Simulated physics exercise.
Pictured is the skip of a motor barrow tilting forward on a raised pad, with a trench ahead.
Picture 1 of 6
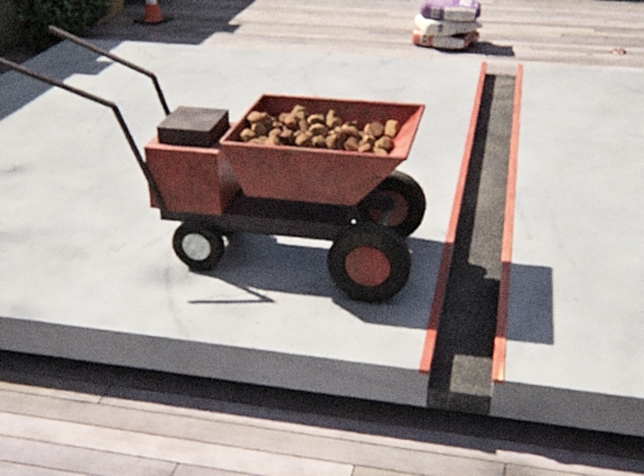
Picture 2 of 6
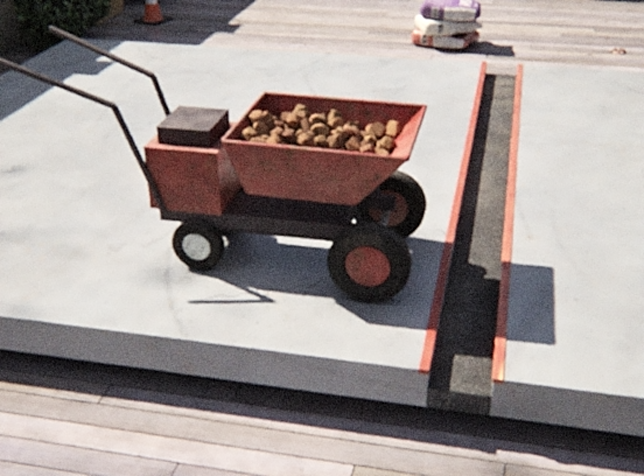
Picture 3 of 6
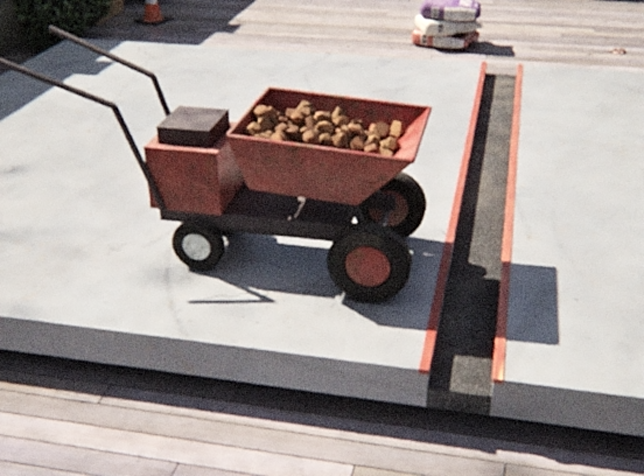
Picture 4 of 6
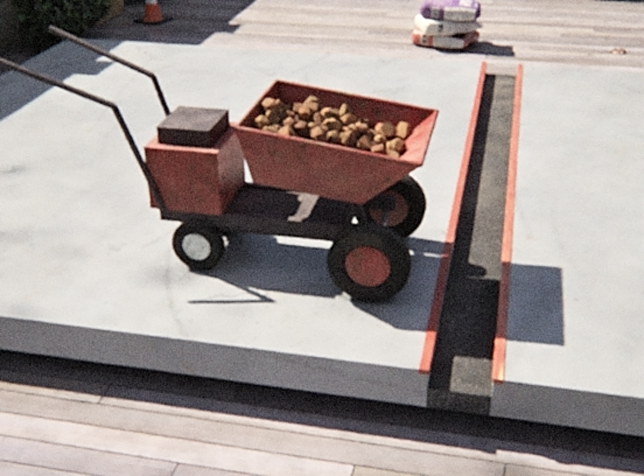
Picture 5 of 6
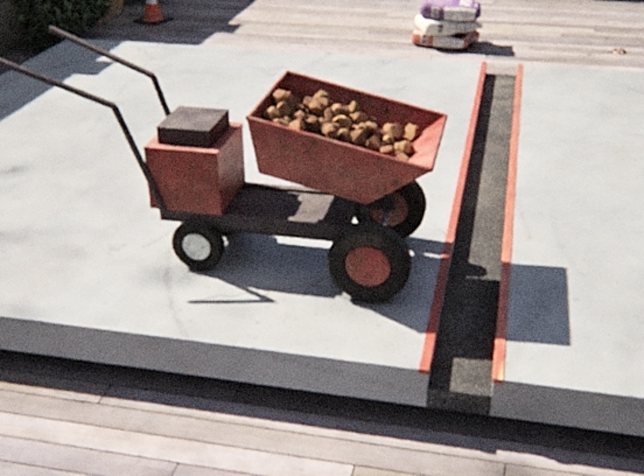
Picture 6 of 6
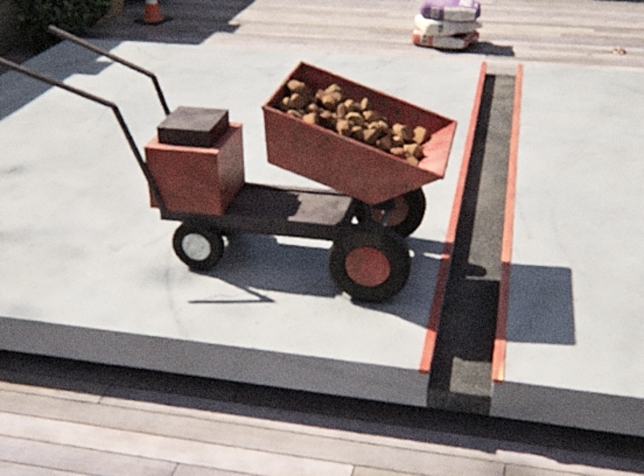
The red skip of a small motor barrow, loaded with brown clods, sat level at first, then tilted forward to the right, its back end rising while the wheels stayed still beside a narrow trench.
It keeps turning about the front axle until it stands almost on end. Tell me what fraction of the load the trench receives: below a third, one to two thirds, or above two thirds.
Looks to me like the trench gets below a third of the load.
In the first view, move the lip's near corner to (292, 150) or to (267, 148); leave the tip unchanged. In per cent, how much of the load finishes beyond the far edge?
First try: Some 10 %; second try: 0 %.
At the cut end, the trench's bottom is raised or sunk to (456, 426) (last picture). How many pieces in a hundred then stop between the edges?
Estimate: Approx. 10 per cent.
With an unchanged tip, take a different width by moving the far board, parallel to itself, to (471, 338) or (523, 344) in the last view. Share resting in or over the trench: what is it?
0 %, give or take, and then 40 %.
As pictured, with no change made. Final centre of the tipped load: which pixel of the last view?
The centre comes to rest close to (566, 280).
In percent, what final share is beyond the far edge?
Result: Some 90 % of the load.
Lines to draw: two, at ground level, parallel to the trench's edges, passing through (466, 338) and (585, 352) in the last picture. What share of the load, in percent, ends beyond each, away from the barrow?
Around 100 in a hundred for the first, 40 in a hundred for the second.
Just after the last frame, skip tipped steeply; every one in the skip.
A moment on, skip tipped right over; roughly half in the skip; roughly a third beyond it; about a tenth falling.
Further on, skip tipped right over; about a tenth in the skip; about a tenth in or heaped over the trench; the larger part beyond it.
When it is over, skip tipped right over; just a few in the skip; about a tenth in or heaped over the trench; the larger part beyond it.
